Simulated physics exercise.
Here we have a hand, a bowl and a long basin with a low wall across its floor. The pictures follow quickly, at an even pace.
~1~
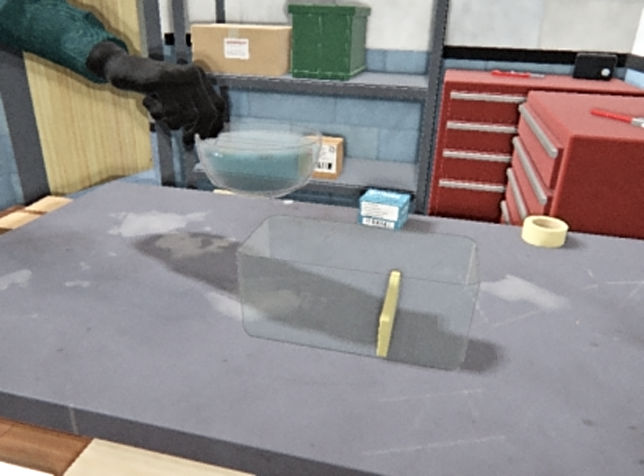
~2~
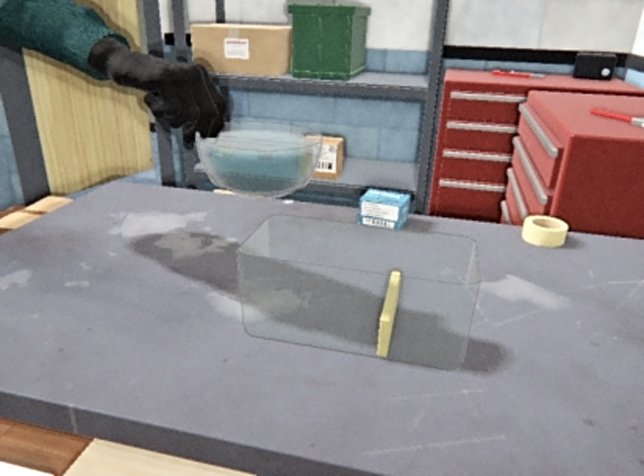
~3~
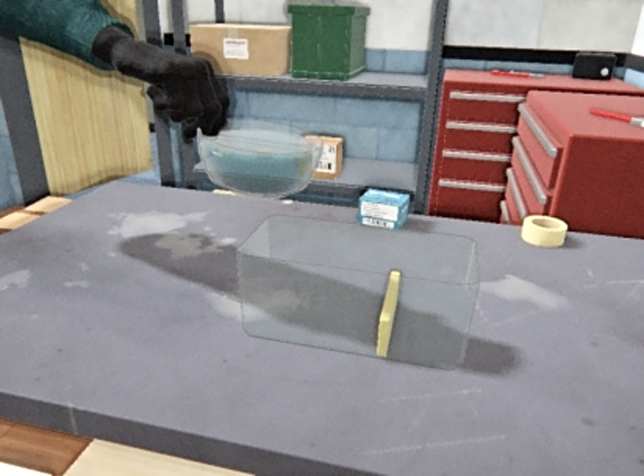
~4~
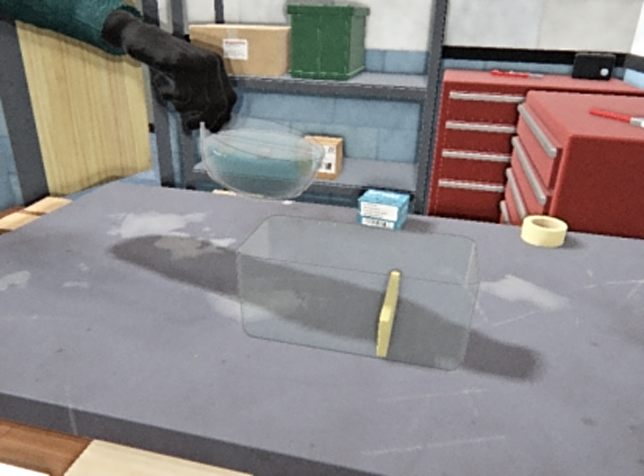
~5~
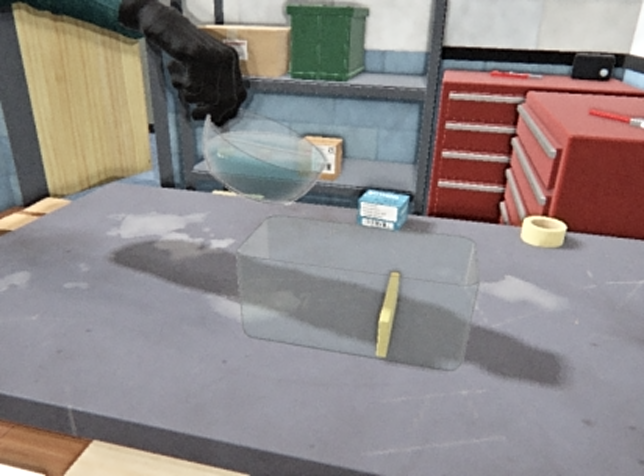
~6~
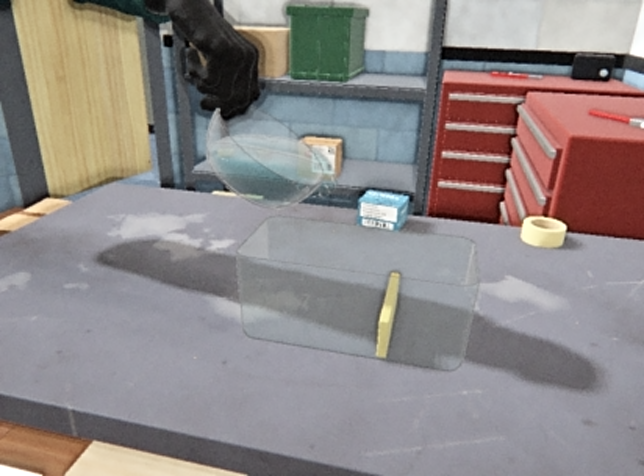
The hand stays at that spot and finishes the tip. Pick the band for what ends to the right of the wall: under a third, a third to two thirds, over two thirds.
It comes to less than a third.
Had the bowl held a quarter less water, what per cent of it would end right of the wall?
Near 10 %.
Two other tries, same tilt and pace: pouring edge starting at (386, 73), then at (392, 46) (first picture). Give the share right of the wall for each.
Roughly 65 per cent, and 65 per cent.
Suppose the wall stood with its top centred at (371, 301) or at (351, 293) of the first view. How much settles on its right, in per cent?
First some 25, then 40 per cent.
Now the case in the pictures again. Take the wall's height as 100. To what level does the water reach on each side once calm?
Left about 50, right about 10.
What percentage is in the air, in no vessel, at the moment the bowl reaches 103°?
Close to 15 per cent.
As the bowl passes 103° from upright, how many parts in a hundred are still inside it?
About 10 per cent.
A moment on, the bowl is tipped right over and 8 per cent is still to pour, 78 is left of the wall and 0 right of it.
Next, the bowl is tipped right over and 0 per cent is still to pour, 92 is left of the wall and 5 right of it.
Then the bowl is tipped right over and 0 per cent is still to pour, 89 is left of the wall and 9 right of it.
Later the bowl is tipped right over and 0 per cent is still to pour, 89 is left of the wall and 9 right of it.
In the end 89 per cent lies left of the wall, 9 right of it and 2 outside.
